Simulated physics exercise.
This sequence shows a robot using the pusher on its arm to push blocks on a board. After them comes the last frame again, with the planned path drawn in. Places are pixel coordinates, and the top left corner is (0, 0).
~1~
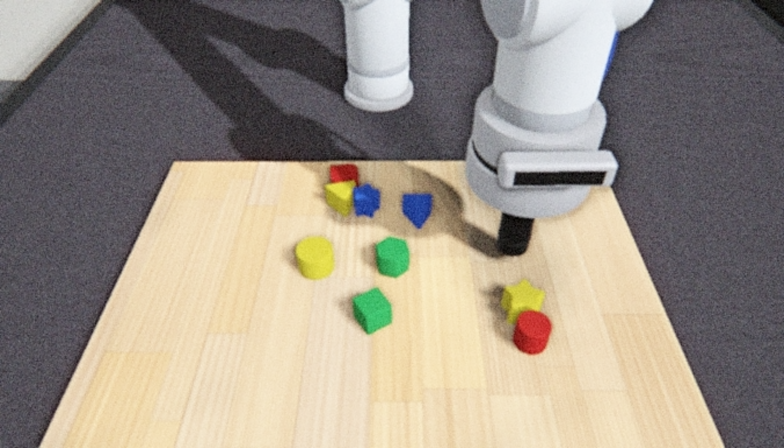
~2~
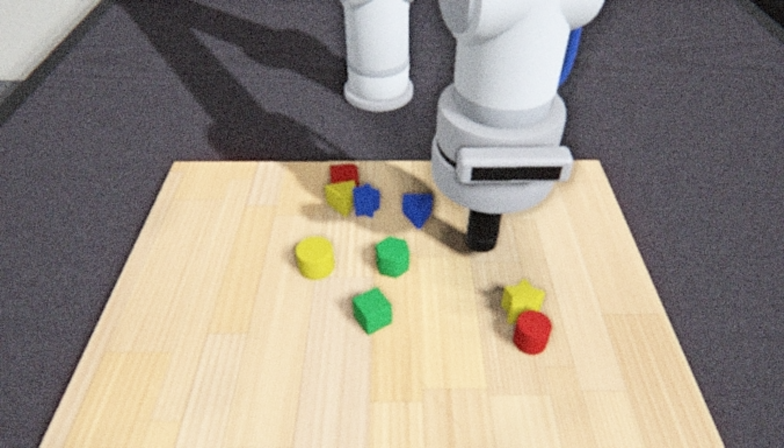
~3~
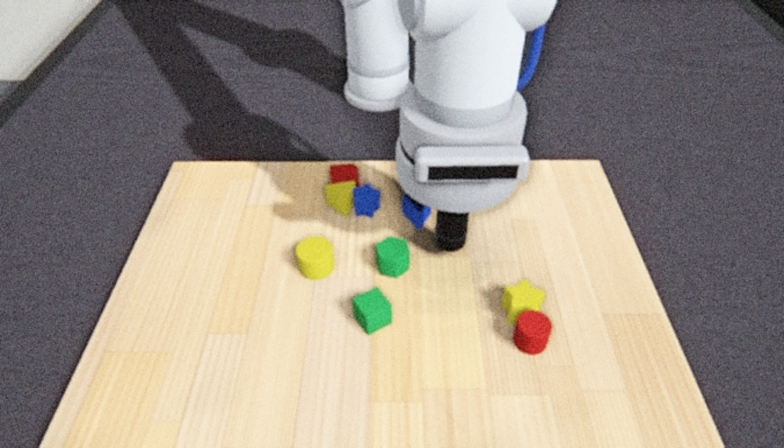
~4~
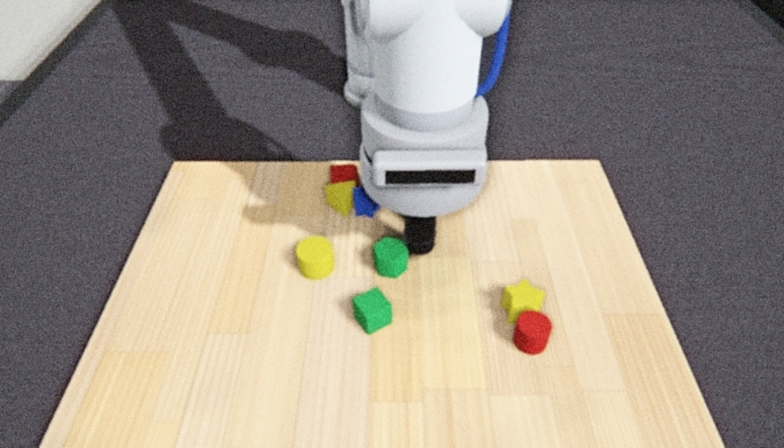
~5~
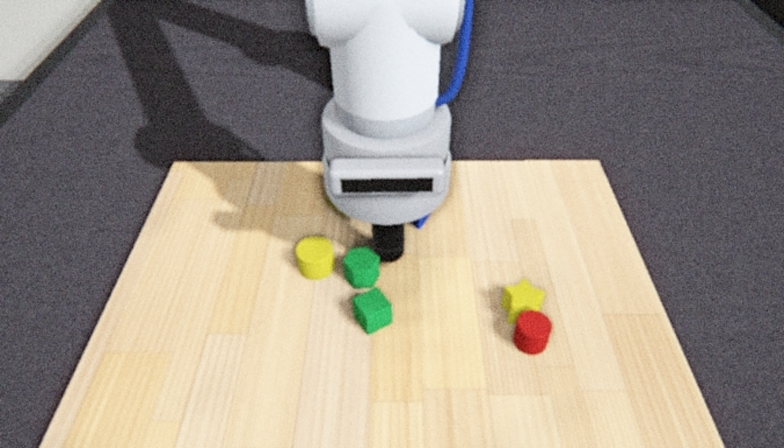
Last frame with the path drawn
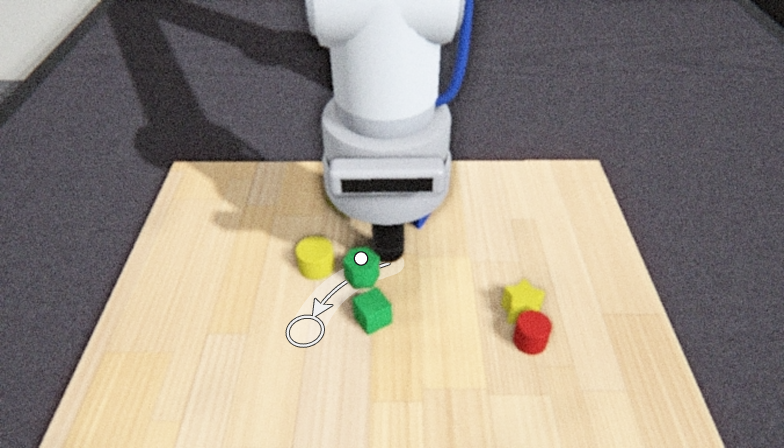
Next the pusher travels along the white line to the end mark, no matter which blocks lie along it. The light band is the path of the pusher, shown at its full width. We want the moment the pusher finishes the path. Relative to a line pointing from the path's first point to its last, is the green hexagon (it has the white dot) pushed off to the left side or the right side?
Sideways shift: Right.
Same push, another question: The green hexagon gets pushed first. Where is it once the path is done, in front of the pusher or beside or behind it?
Once the path is finished, the green hexagon lies beside or behind the pusher.
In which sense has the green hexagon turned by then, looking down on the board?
Its rotation is clockwise.
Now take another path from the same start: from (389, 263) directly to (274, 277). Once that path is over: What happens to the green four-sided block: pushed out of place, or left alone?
That one stays where it is.
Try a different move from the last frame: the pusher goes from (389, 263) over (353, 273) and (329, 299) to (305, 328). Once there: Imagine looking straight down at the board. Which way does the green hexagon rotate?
My answer: Clockwise.
Path on the board, from (389, 263) over (354, 277) and (325, 300) to (305, 331); the dot is on the green hexagon.
The first path, step by step. One third of the way, pusher (353, 266); green hexagon (325, 274).
Two thirds of the way, pusher (324, 289); green hexagon (290, 295), turned 15° clockwise.
At the end, pusher (303, 320); yellow circular block in place; green hexagon (268, 307), turned 50° clockwise.
